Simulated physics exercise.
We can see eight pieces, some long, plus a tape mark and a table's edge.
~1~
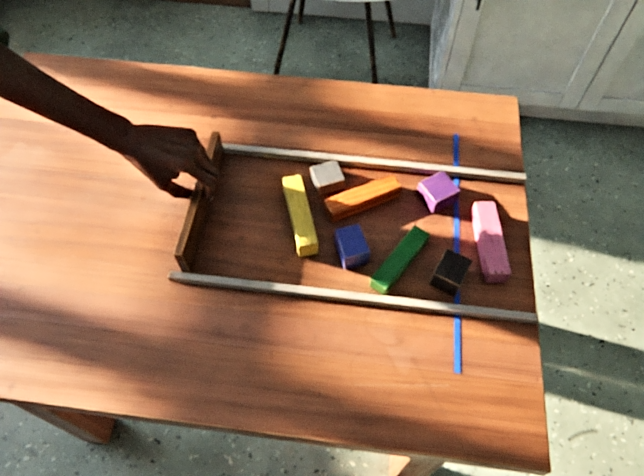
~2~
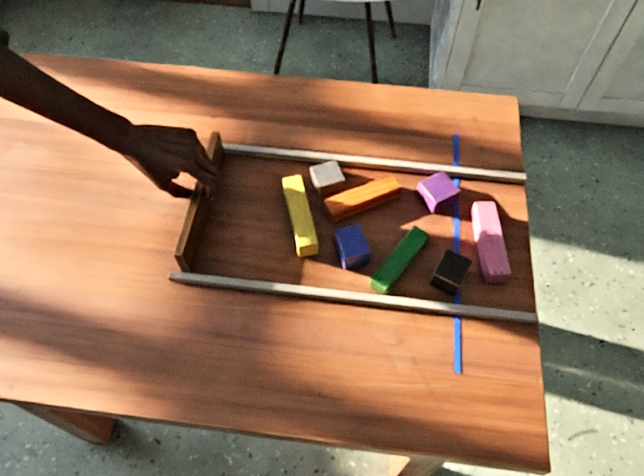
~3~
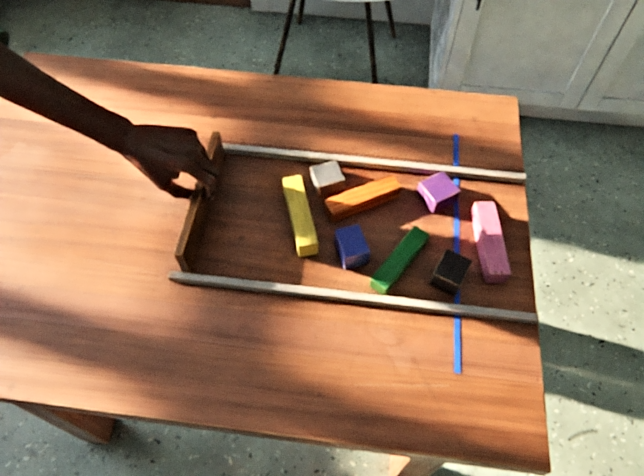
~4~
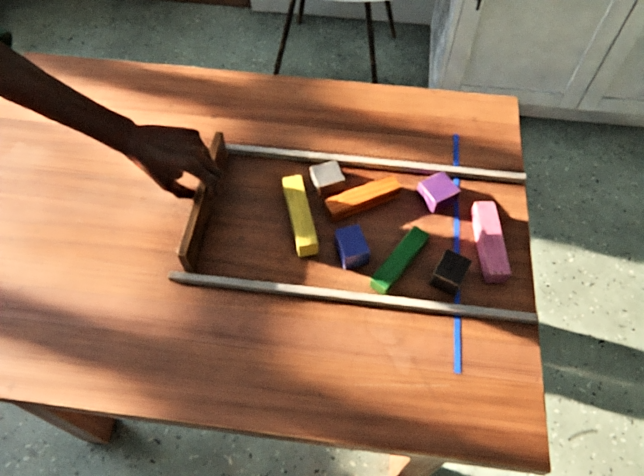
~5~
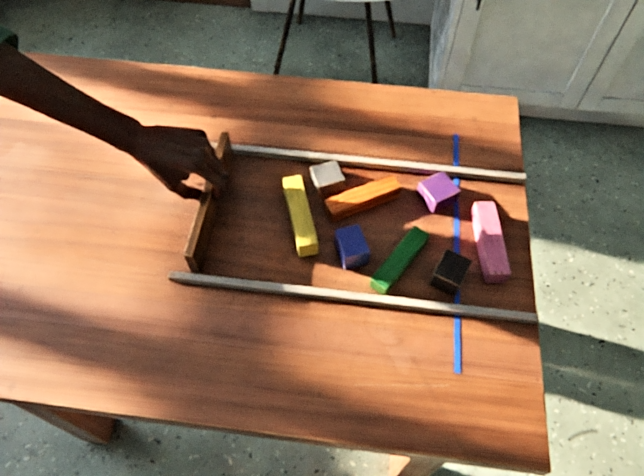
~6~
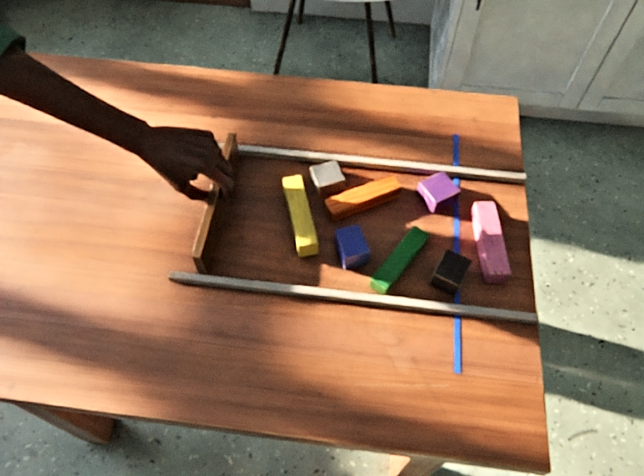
A hand slid a wooden board slightly to the right between two rails on a table, while the eight colourful blocks lying between the rails, some near a strip of blue tape, stayed still.
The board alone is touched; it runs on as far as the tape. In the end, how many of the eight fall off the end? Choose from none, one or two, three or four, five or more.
Final count: One or two.
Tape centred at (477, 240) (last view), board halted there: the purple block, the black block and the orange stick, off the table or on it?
This time the purple block drops; after it, the black block drops; finally, the orange stick does not drop.
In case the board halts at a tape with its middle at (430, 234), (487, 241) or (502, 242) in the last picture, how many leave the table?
Those tries give 0, 4 and 6.
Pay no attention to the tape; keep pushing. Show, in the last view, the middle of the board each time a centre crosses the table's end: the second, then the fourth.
First around (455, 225), then around (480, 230).
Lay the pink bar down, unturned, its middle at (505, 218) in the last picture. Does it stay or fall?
Note - pink bar not retained.
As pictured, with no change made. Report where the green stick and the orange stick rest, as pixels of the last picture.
In the last view, the middles sit near (515, 274) and near (493, 207).
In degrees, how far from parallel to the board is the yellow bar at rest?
I'd estimate about 0 degrees.
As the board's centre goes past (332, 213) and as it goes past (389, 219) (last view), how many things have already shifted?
Counts: 4 and 7.
Soon after, none off yet; pink bar at rest near (490, 241); black block at rest near (451, 273); purple block at rest near (438, 192).
At rest, the number that fall off is one or two; fallen, black block and pink bar.
